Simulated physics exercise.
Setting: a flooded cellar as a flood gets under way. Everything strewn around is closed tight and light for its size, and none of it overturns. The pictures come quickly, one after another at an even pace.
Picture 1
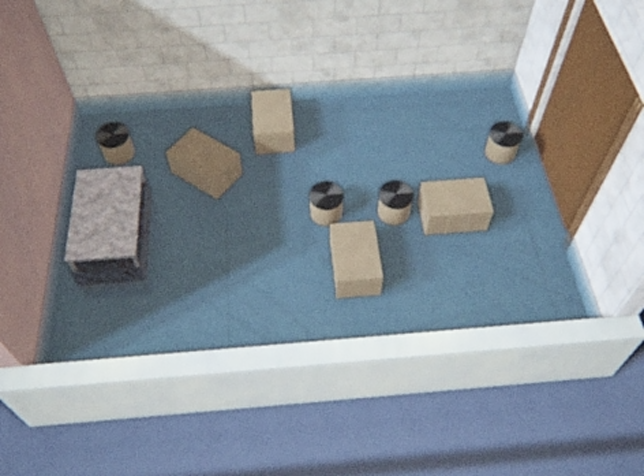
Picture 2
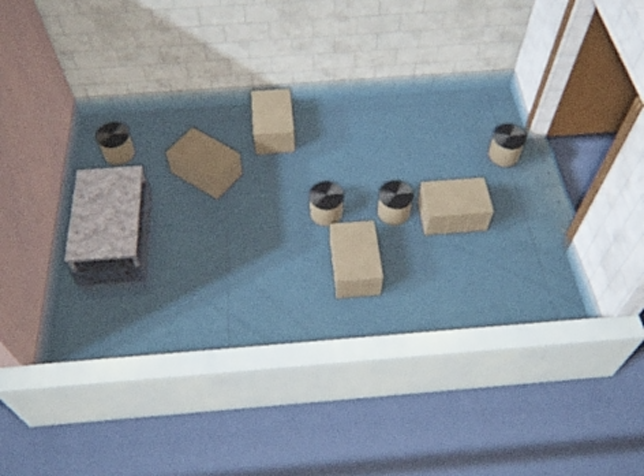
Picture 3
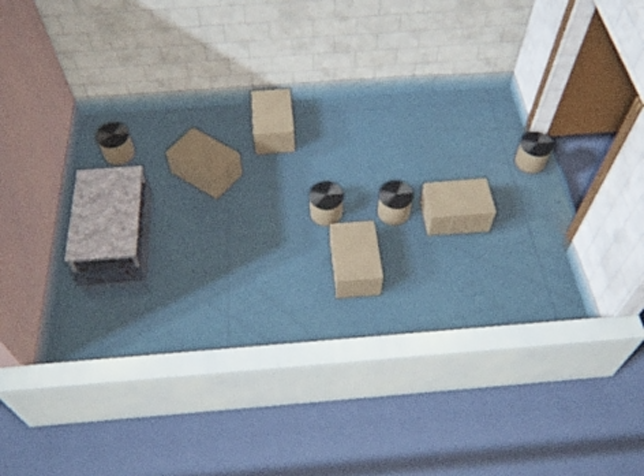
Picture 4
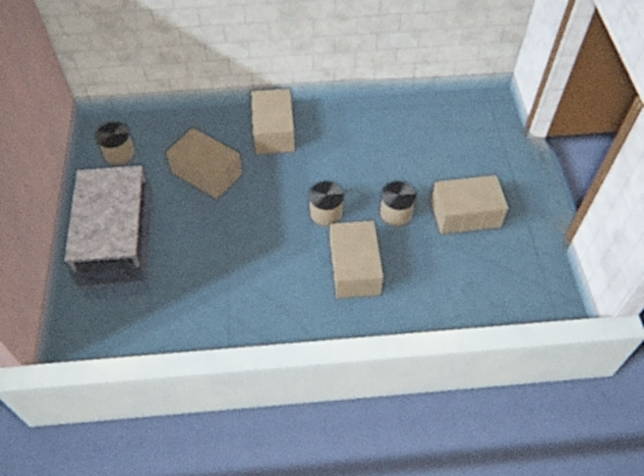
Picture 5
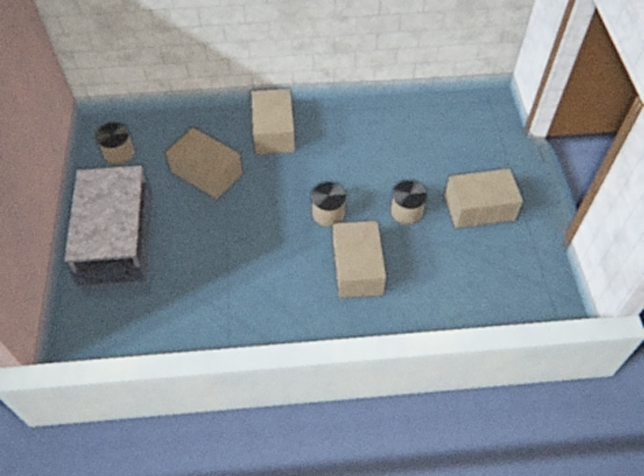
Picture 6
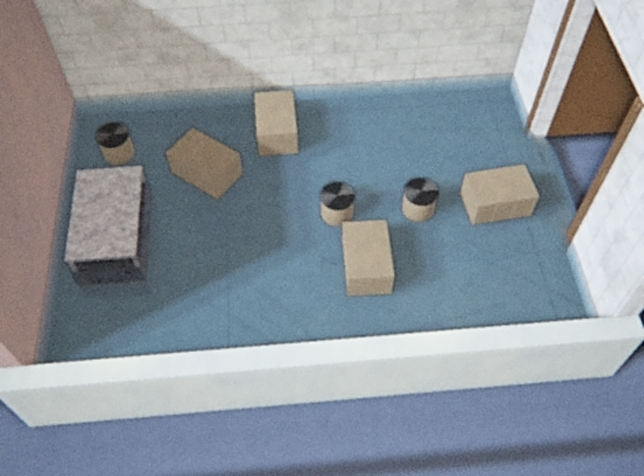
In a flooded cellar, the brown door on the right opened, the nearby pail floated out through the doorway, and then a crate, two more pails and other crates drifted slightly to the right.
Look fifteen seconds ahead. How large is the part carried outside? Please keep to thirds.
The share is two thirds or higher.
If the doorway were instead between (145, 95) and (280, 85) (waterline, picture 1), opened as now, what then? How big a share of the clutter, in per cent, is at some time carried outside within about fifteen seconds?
Near 60 percent.
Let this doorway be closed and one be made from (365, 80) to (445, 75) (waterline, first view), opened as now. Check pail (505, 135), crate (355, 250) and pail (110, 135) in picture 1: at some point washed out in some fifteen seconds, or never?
One after the other: Gone, no, no.
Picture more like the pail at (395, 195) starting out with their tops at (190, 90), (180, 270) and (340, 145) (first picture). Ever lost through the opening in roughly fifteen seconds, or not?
Taken in the given order, the three: Doesn't escape, doesn't escape and exits at some point.
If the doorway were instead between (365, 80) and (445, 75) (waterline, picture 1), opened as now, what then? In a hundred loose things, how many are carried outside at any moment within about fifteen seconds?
I'd put it near 60 per cent.
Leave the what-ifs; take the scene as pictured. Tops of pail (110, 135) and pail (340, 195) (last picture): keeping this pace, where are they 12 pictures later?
They end up at about pixels (152, 139) and (489, 173).
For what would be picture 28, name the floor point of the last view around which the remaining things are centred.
(329, 165).
A moment on, 1 of 8 are out; 7 afloat.
Next, 3 of 8 are out; 5 afloat.
Later, 5 of 8 are out; 3 afloat.
In the end, 6 of 8 are out; 2 afloat.
